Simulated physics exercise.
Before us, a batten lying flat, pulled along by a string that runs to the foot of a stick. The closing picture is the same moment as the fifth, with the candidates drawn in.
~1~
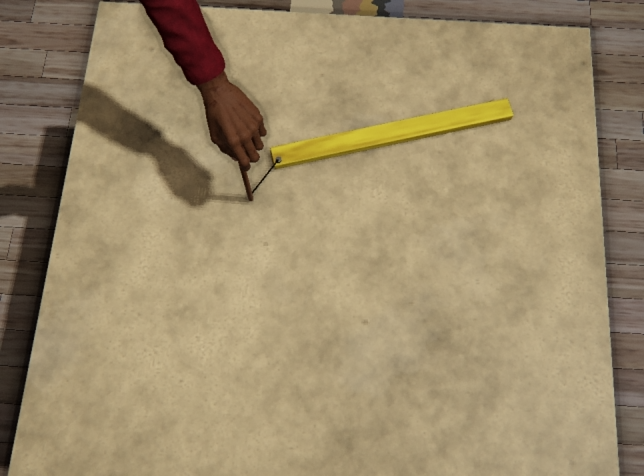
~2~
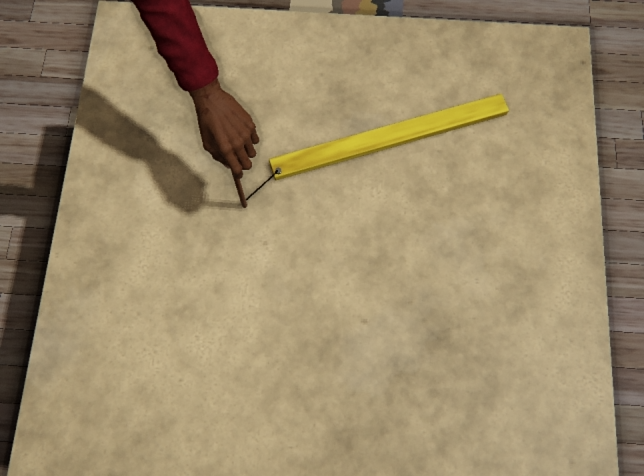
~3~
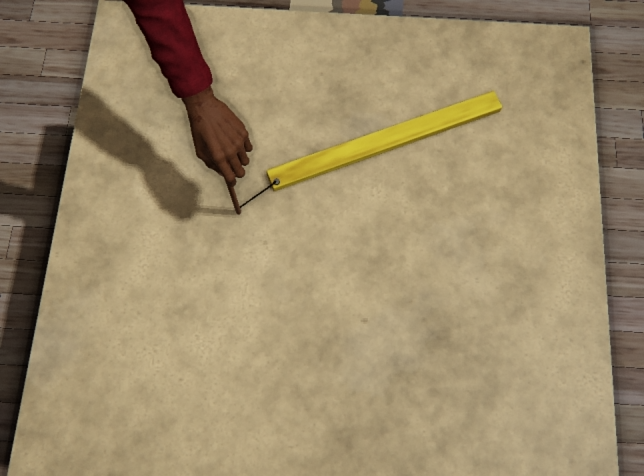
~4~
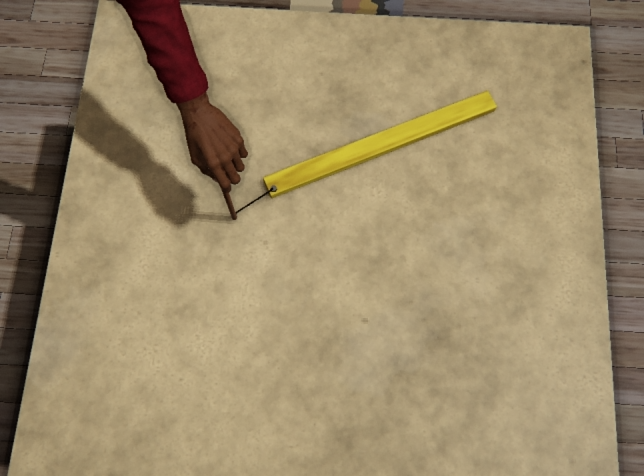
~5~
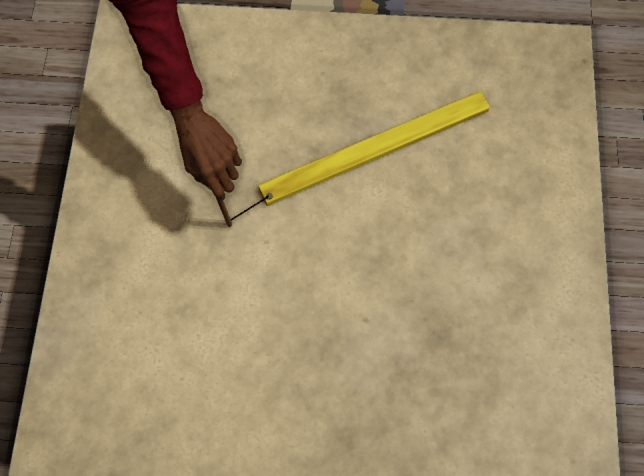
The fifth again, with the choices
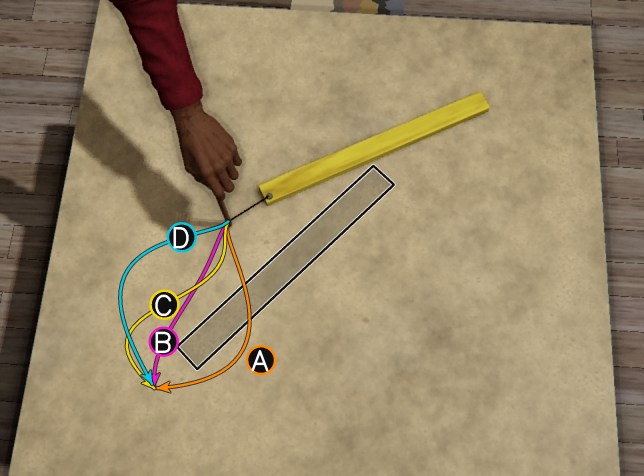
A hand in a red sleeve holds a short stick with its foot on a mottled tan board, a string running from it to the near end of a yellow batten. The hand moves slightly down and left, and the batten slides a little after it, tilting somewhat more steeply.
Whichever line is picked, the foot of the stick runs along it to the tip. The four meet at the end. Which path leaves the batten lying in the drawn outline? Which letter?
Choose path A.
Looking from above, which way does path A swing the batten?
It turns anticlockwise.
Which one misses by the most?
Path D.
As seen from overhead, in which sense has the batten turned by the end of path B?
It turns anticlockwise.
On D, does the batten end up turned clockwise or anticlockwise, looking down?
It turns anticlockwise.
On the marked copy, A from (228, 221) via (249, 328) to (157, 388); B from (228, 221) via (190, 297) to (154, 386); C from (228, 221) via (165, 305) to (155, 388); D from (228, 221) via (127, 270) to (152, 384); the outline at (289, 263).
With A. Early on, foot of the stick (247, 295), middle of the batten (359, 171).
Further on, foot of the stick (225, 370), middle of the batten (328, 225).
At the end, foot of the stick (155, 389), middle of the batten (289, 263); it lies in the outline.
As for the rest, B leaves its middle at (270, 247); C leaves its middle at (260, 246); D leaves its middle at (252, 237).
